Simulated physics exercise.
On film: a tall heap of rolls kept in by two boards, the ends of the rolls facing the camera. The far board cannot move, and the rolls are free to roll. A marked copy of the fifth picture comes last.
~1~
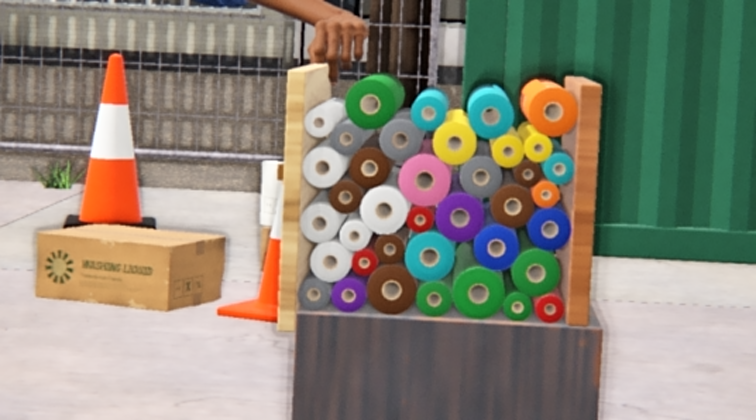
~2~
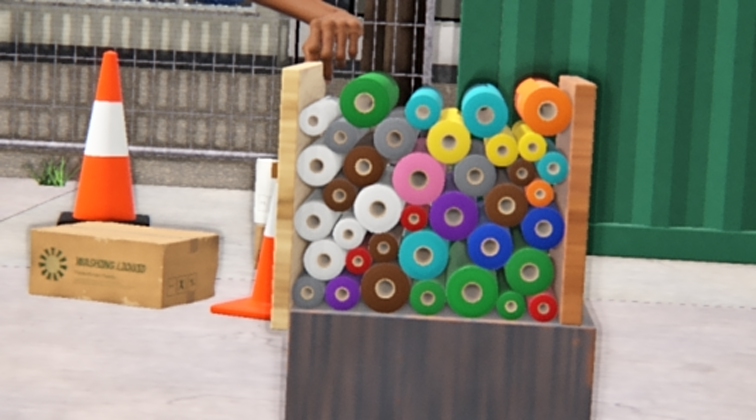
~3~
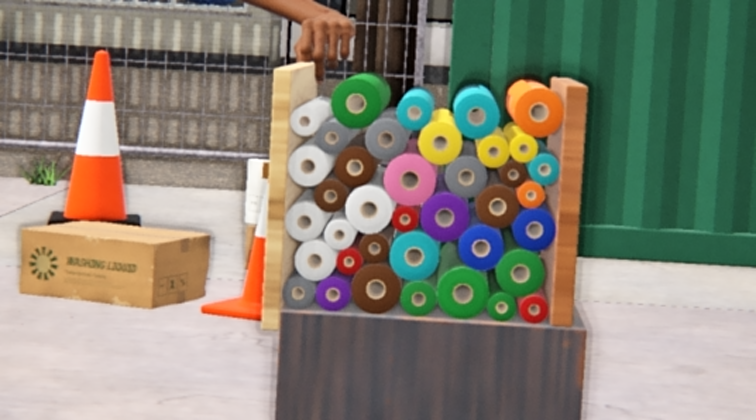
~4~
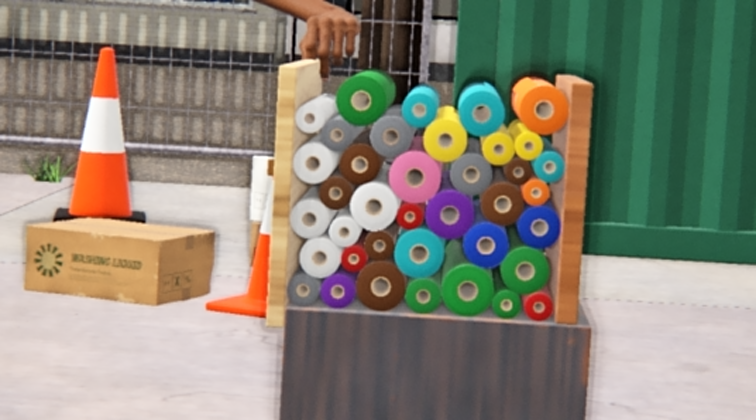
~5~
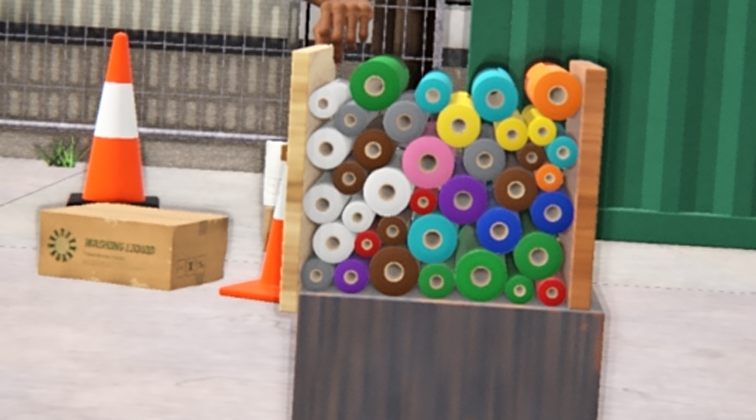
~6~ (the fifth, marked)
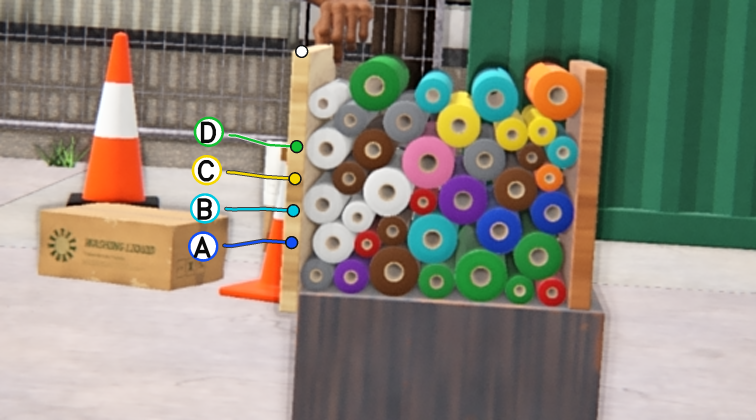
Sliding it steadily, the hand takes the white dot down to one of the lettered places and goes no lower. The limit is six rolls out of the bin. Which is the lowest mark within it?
The answer is mark B.
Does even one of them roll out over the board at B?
At B: Yes.
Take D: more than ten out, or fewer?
At D, fewer than ten.
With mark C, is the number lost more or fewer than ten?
Fewer than ten.
On the marked copy, A at (292, 243); B at (294, 211); C at (295, 179); D at (297, 146); the white dot at (302, 51).
Following B. Soon after the start, top of the board (307, 122).
Later, top of the board (303, 201).
In the end, top of the board (303, 211), four out over the board.
As for the rest, A more than six out over the board; C one out over the board; D none out over the board.
